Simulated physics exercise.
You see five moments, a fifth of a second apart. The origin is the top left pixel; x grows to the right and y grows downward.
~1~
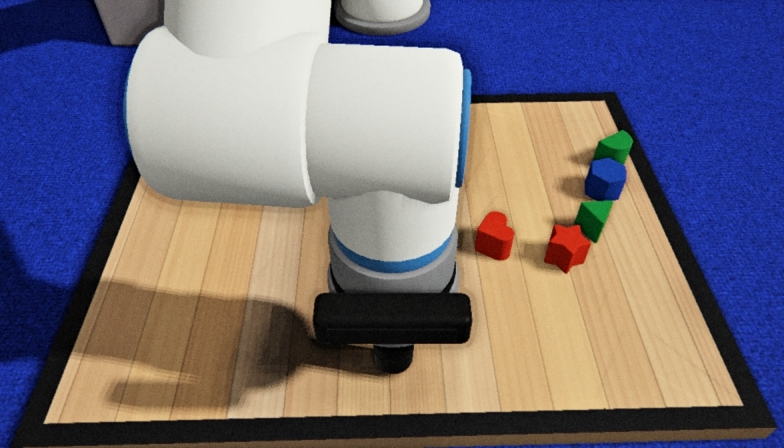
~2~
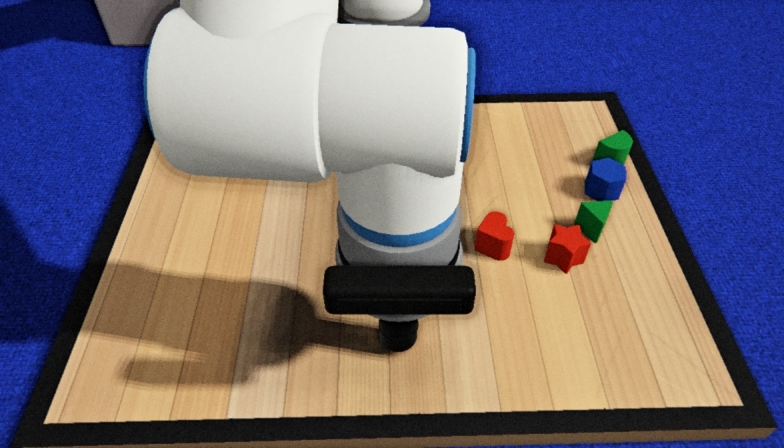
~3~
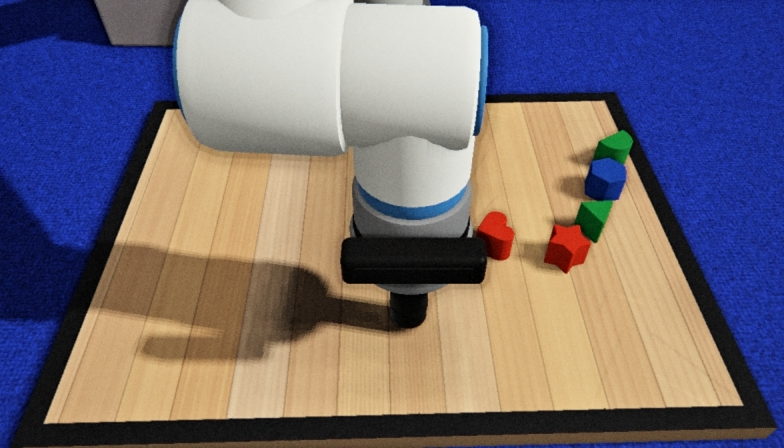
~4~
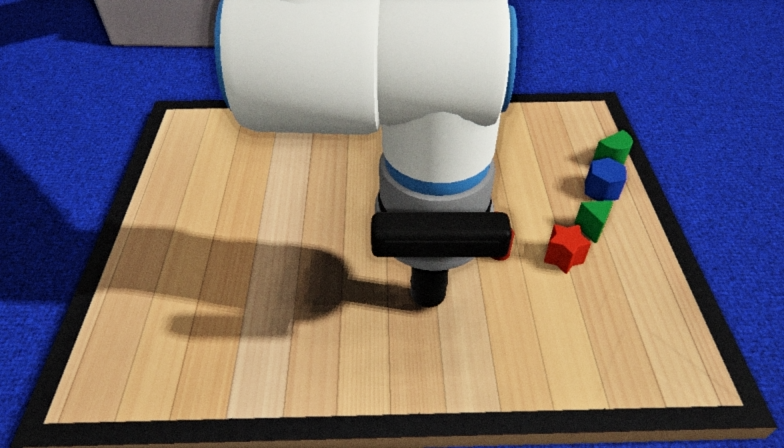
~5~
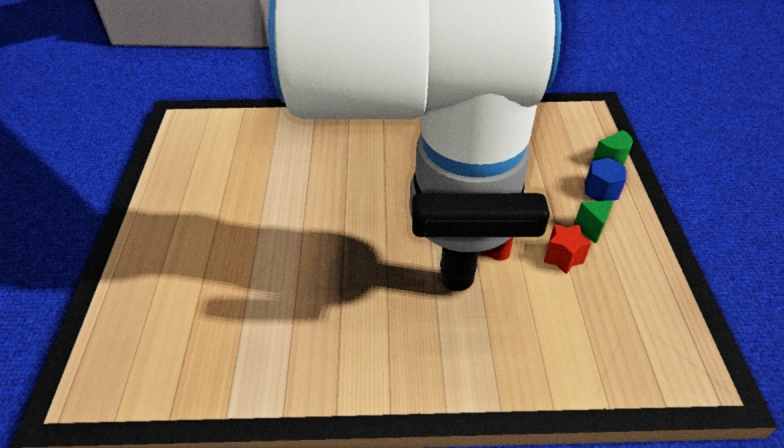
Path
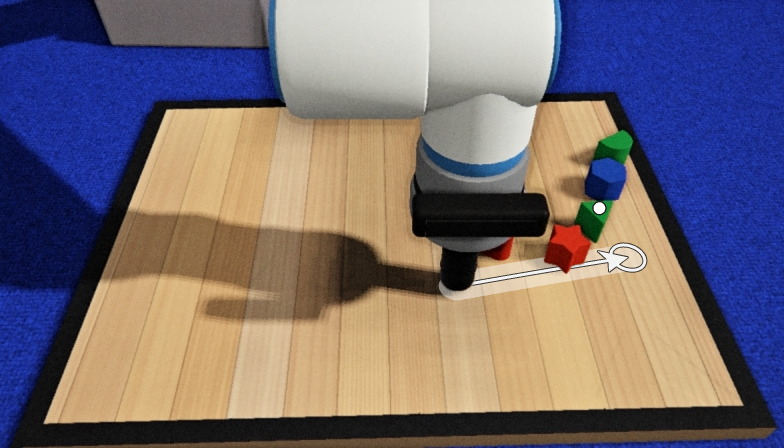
At first, a white robot arm with a black tip stands over a wooden board, left of a red heart block and other red, green and blue blocks. The arm moves away from the near edge and rightward, gradually covering most of the heart, while the other blocks stay still.
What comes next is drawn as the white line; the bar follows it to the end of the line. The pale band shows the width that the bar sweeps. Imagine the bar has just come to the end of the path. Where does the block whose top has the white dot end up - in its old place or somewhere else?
The answer is that it is displaced.
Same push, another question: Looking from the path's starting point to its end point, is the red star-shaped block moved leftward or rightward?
The answer is left.
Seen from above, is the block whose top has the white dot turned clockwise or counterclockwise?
The sense of turning is anti-clockwise.
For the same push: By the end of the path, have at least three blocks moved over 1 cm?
I believe not.
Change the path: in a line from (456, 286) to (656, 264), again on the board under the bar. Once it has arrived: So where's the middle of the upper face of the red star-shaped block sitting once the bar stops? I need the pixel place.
So, by the moment the path ends, you'll find the top centre of the red star-shaped block at (588, 227).
Drawn move, straight from (456, 286) to (628, 257); the dot is on the green triangle.
On the path given first. One third of the way, bar at (517, 268); nothing pushed yet.
Two thirds of the way, bar at (575, 259); red star-shaped block at (591, 226); green triangle at (603, 206).
At the end, bar at (631, 250); red heart block still; red star-shaped block at (612, 217), turned 65° anticlockwise; green triangle at (605, 193), turned 30° anticlockwise.
